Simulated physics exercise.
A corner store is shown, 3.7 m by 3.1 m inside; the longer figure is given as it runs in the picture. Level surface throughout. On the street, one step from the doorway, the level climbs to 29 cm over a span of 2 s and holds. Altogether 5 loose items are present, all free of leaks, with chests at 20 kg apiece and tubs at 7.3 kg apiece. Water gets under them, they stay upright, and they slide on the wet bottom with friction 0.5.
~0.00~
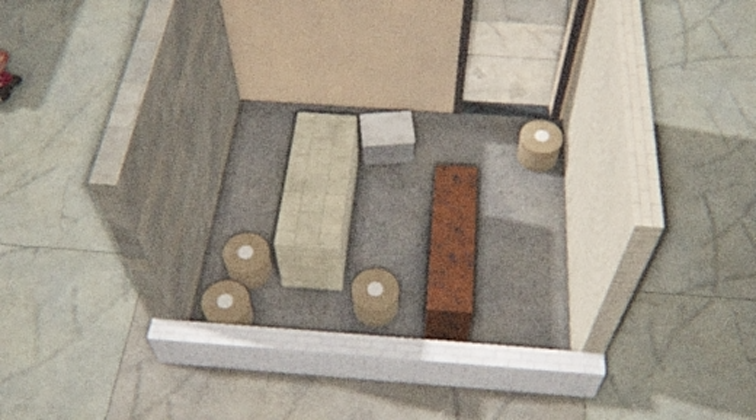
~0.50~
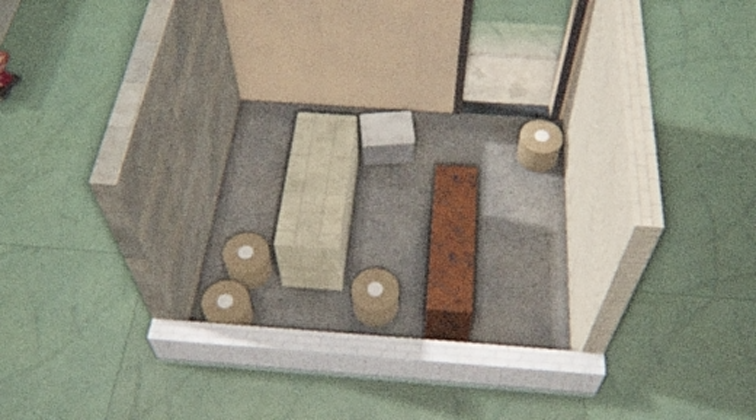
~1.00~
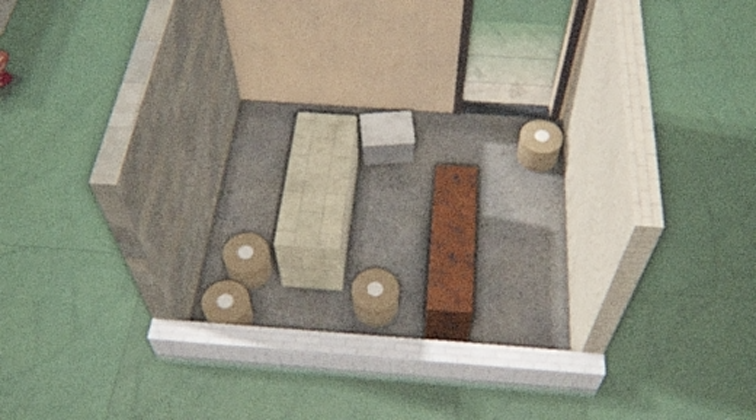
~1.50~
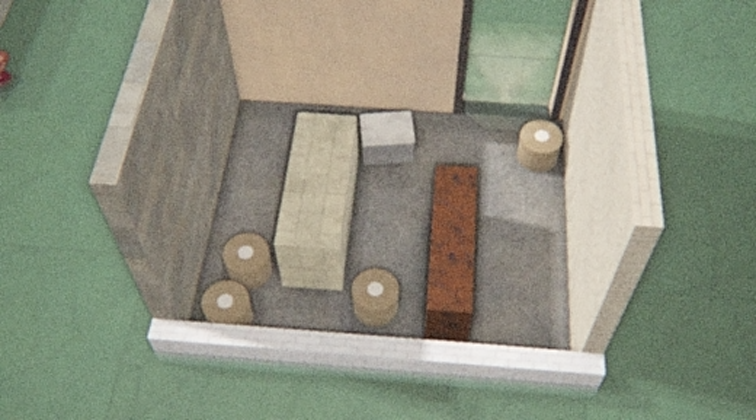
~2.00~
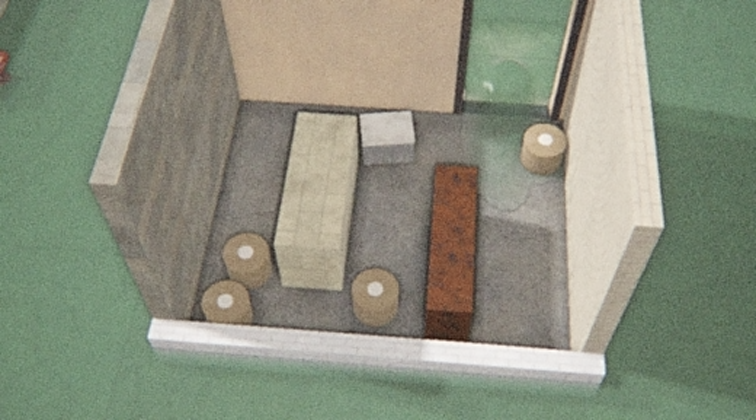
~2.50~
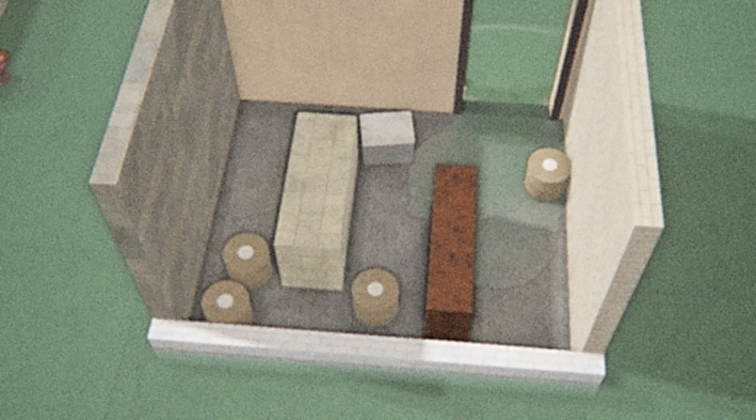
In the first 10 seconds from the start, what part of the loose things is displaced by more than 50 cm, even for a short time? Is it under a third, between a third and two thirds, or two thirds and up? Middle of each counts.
Most: Two thirds or more.
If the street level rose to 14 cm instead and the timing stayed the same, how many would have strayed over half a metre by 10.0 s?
Then it comes to 1.
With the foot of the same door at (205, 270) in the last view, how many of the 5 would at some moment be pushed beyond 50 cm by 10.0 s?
The answer then is 5.
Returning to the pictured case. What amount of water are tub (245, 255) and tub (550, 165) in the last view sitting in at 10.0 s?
18 and 23 cm.
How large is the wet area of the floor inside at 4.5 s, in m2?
About 7.0 m2.
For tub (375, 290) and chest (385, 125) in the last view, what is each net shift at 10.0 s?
One is off by 10 cm, the other by 30 cm, in the order asked.
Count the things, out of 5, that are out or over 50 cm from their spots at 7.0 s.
Count: 4.
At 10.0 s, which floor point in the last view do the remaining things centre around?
Near (354, 194).
After 3.5 s 1 of 5 are over 50 cm from their spots; 1 afloat.
After 4.5 s 1 of 5 are over 50 cm from their spots; 2 afloat.
After 7.0 s 4 of 5 are over 50 cm from their spots; 3 afloat.
After 10.0 s 3 of 5 are over 50 cm from their spots, and 4 have been at some point; 5 afloat.
